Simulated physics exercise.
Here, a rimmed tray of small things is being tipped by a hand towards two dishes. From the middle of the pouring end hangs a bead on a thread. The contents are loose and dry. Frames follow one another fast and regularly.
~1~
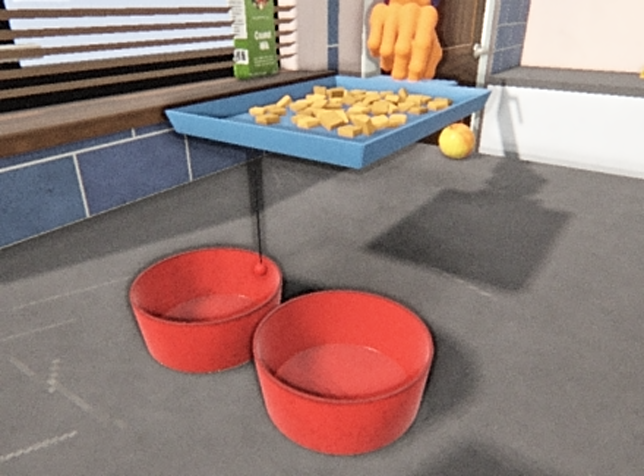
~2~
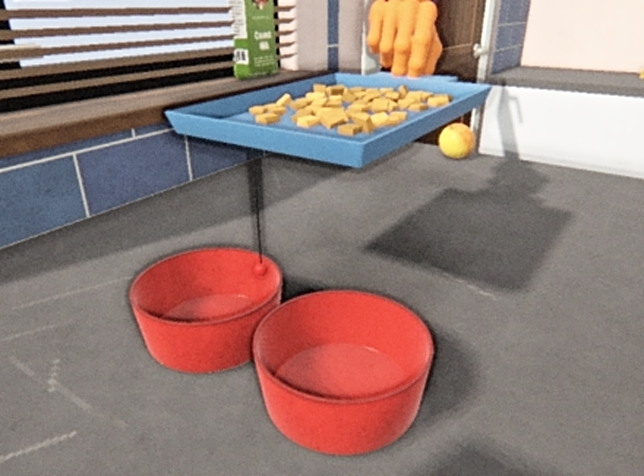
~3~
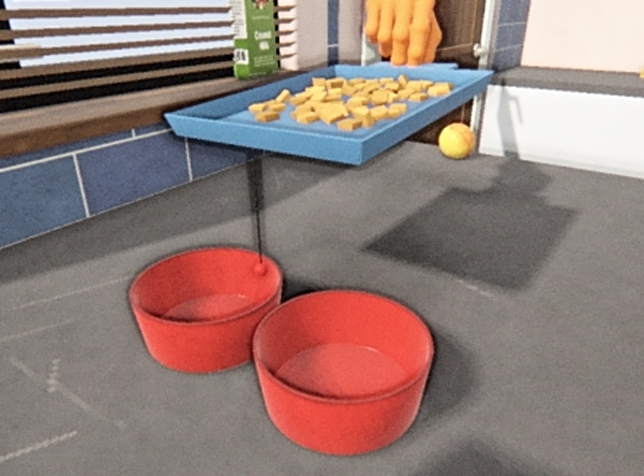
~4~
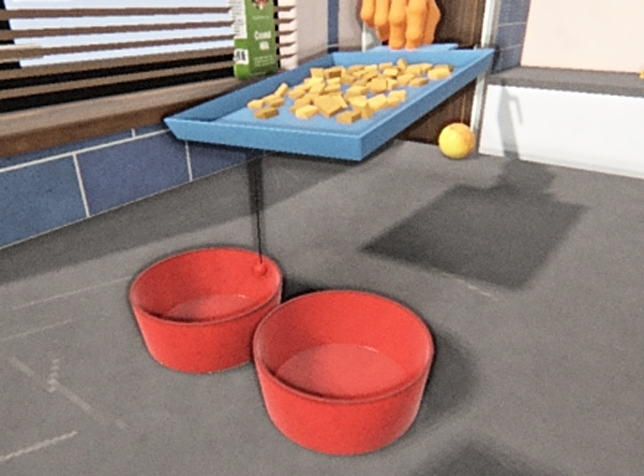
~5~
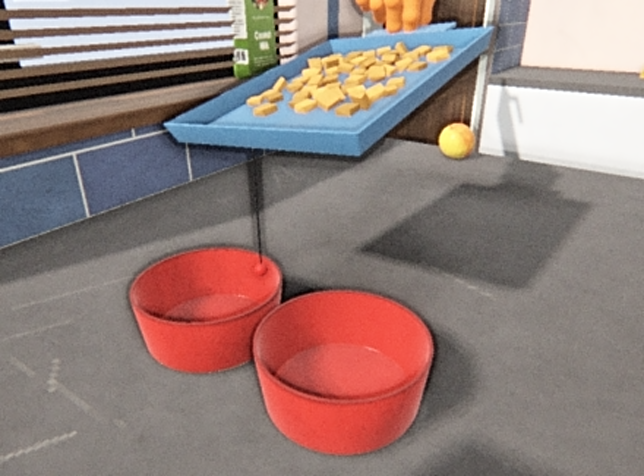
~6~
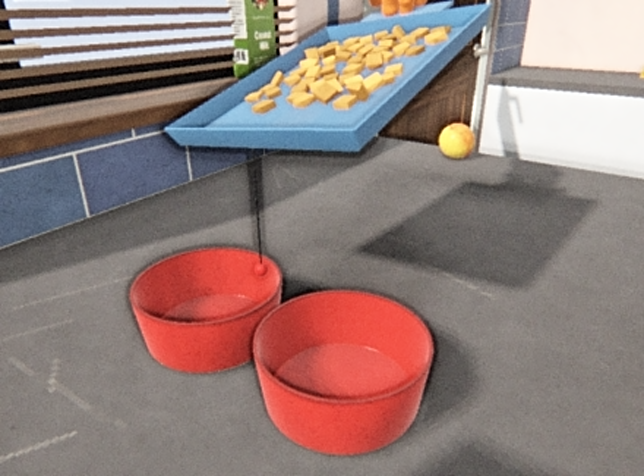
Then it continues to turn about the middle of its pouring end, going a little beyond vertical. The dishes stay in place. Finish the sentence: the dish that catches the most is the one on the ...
... left.
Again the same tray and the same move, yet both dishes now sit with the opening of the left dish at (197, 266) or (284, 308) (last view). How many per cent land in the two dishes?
You'd get 100 per cent first and 0 per cent second.
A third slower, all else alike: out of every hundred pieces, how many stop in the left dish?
I'd expect near 90 per cent.
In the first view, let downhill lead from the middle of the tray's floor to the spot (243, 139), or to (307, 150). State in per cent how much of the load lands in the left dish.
The first try would leave around 70 per cent there, the second around 0 per cent.
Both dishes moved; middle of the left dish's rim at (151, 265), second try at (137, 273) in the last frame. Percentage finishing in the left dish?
You'd get 80 in a hundred the first time and 60 in a hundred the second.
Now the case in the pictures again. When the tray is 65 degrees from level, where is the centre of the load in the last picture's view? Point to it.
Near the pixel (209, 118).
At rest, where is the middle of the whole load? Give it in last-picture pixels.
Close to (199, 313) in the last picture.
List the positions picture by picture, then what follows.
The first picture shows corners of the pouring end at (174, 111) and (360, 142), level; middle of the load at (362, 106), cereal squares; left dish at (152, 338); right dish at (289, 415); bead on its thread at (261, 270).
The second picture shows corners of the pouring end at (174, 111) and (360, 141), level; middle of the load at (362, 104).
The third picture shows corners of the pouring end at (174, 114) and (359, 138), tipped barely, lowest at the left corner; middle of the load at (362, 96).
The fourth picture shows corners of the pouring end at (173, 118) and (357, 134), tipped a little, lowest at the left corner; middle of the load at (361, 85).
The fifth picture shows corners of the pouring end at (172, 122) and (354, 130), tipped a little, lowest at the left corner; middle of the load at (359, 73).
The sixth picture shows corners of the pouring end at (172, 126) and (352, 126), tipped clearly, lowest at the left corner; middle of the load at (356, 61); left dish at (152, 338); right dish at (289, 415).
Soon, tray tipped steeply; nearly all on the tray; a stray few in the air.
A while on, tray tipped past a quarter turn; a small part on the tray; about two thirds in the left dish; a small part outside both; a small part in the air.
Towards the end, tray tipped past a quarter turn; most in the left dish; a small part outside both.
Finally, tray tipped past a quarter turn; none in the right dish; most in the left dish; a small part outside both.
